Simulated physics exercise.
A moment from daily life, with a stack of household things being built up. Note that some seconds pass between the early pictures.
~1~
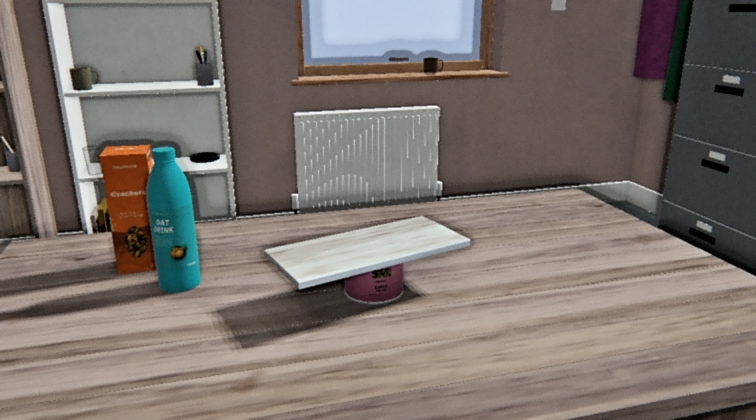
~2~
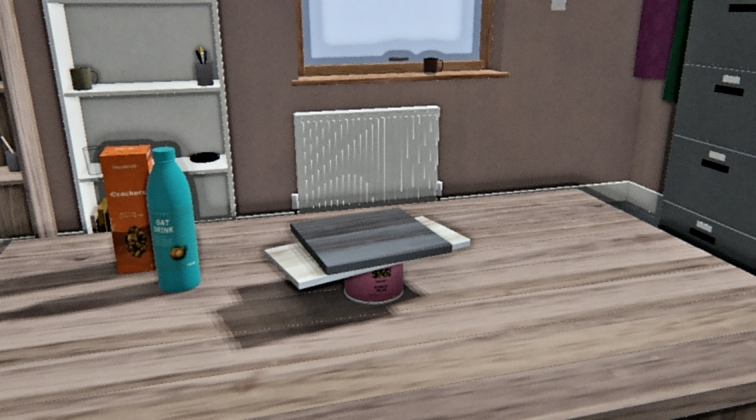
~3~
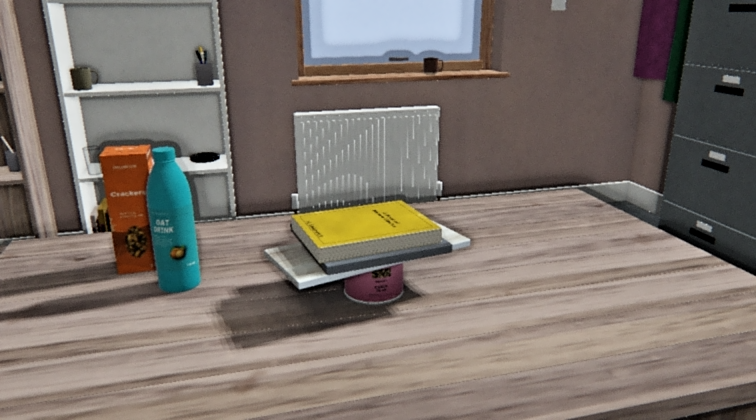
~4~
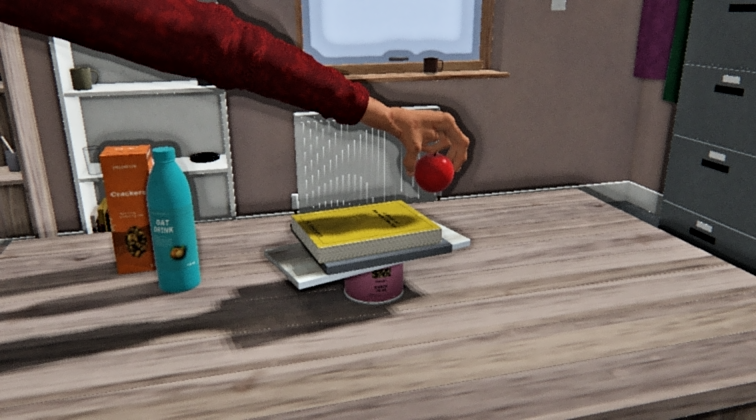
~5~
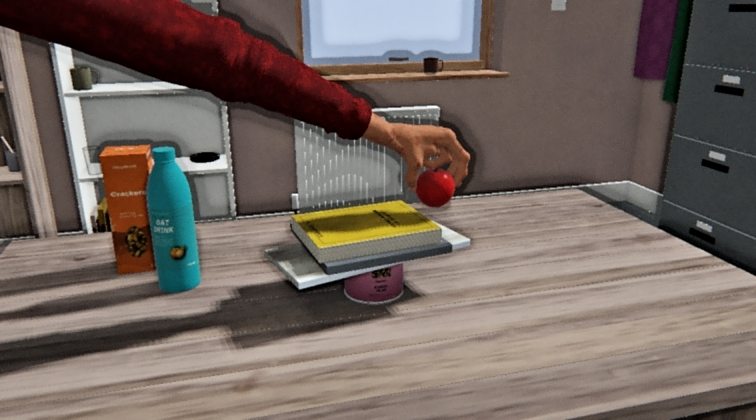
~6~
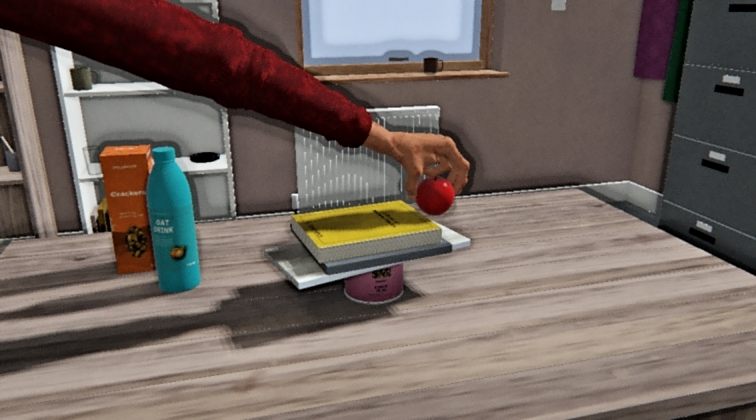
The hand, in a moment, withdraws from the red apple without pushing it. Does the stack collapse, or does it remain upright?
Honestly, the pile doesn't make it, sadly.
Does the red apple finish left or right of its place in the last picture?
Toward the right-hand side.
Then, 0.30 s later than the last frame, red apple now fallen.
Then, 0.60 s later than the last frame, things are still on the move.
When it is over, fallen, red apple; the other 6 as before. End places, in pixels of the last picture, red apple near (486, 255). The pile loses its balance.
